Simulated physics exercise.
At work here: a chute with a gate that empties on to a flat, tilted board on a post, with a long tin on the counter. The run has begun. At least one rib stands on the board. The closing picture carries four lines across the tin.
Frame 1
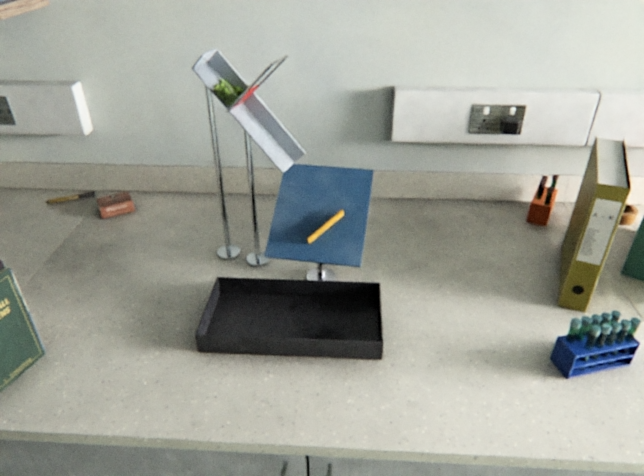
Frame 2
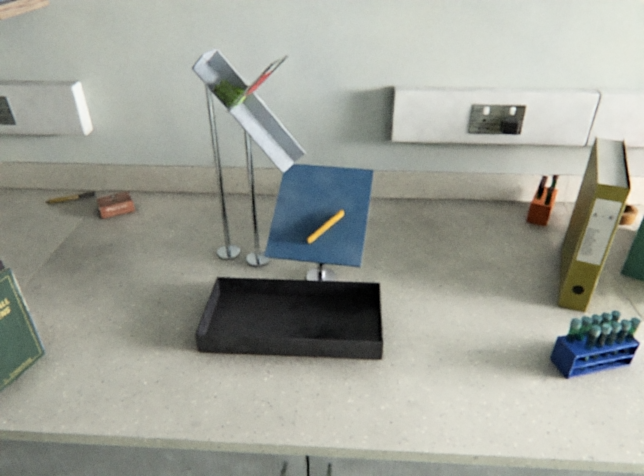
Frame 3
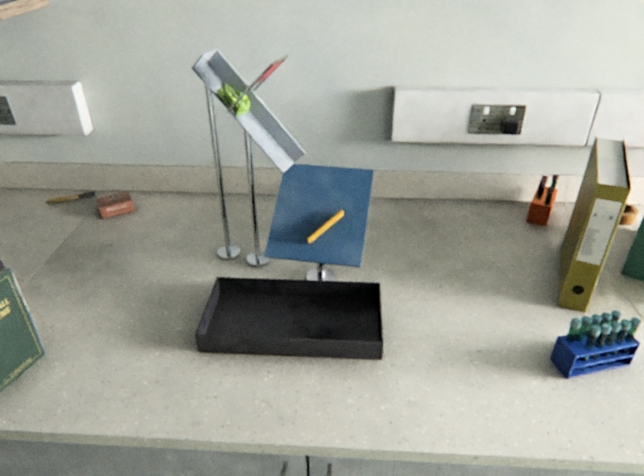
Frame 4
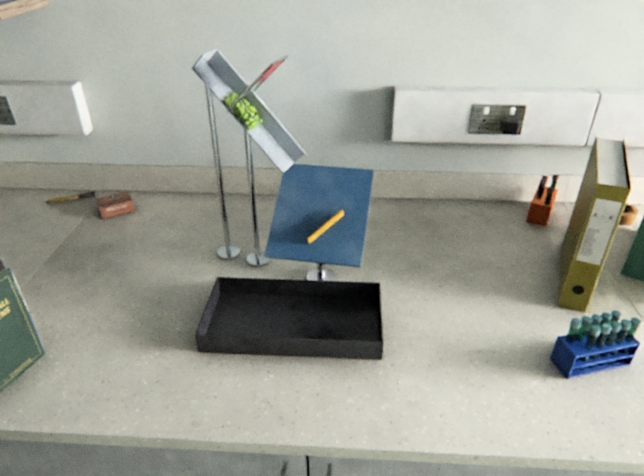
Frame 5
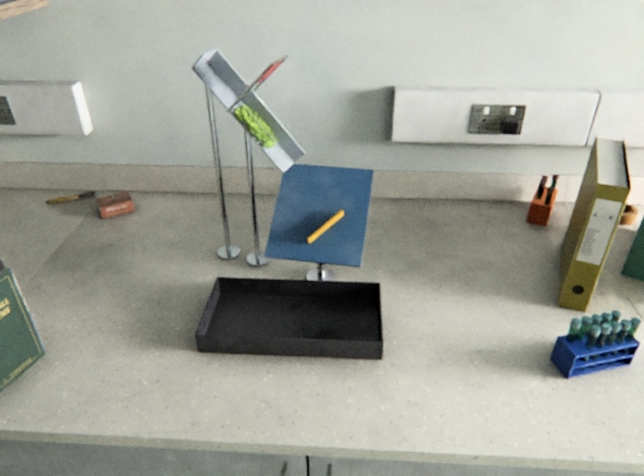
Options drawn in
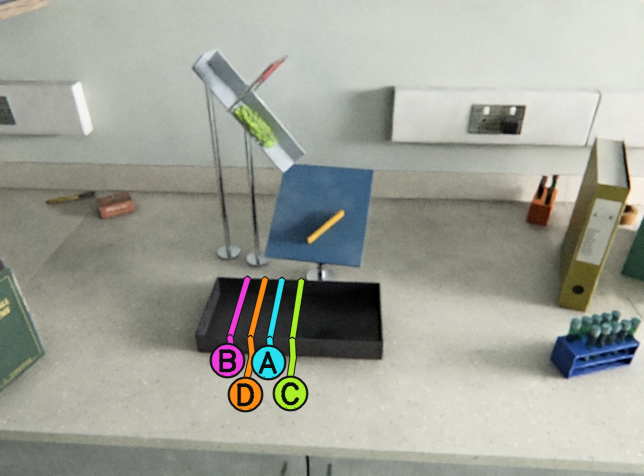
Green peas slide down a sloping chute past a raised red gate above a blue board.
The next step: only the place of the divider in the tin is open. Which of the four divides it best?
Line A does it best.
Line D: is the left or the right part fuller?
More lands on the right.
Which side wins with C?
More lands on the left.
On the marked copy, line A crosses the front rim at (269, 338); line B crosses the front rim at (230, 336); line C crosses the front rim at (292, 339); line D crosses the front rim at (250, 337).
For line A, of what is caught, about two thirds on the left of the divider, about a third on the right.
For line B, of what is caught, none on the left of the divider, all on the right.
For line C, of what is caught, nearly all on the left of the divider, a small part on the right.
For line D, of what is caught, a small part on the left of the divider, nearly all on the right.
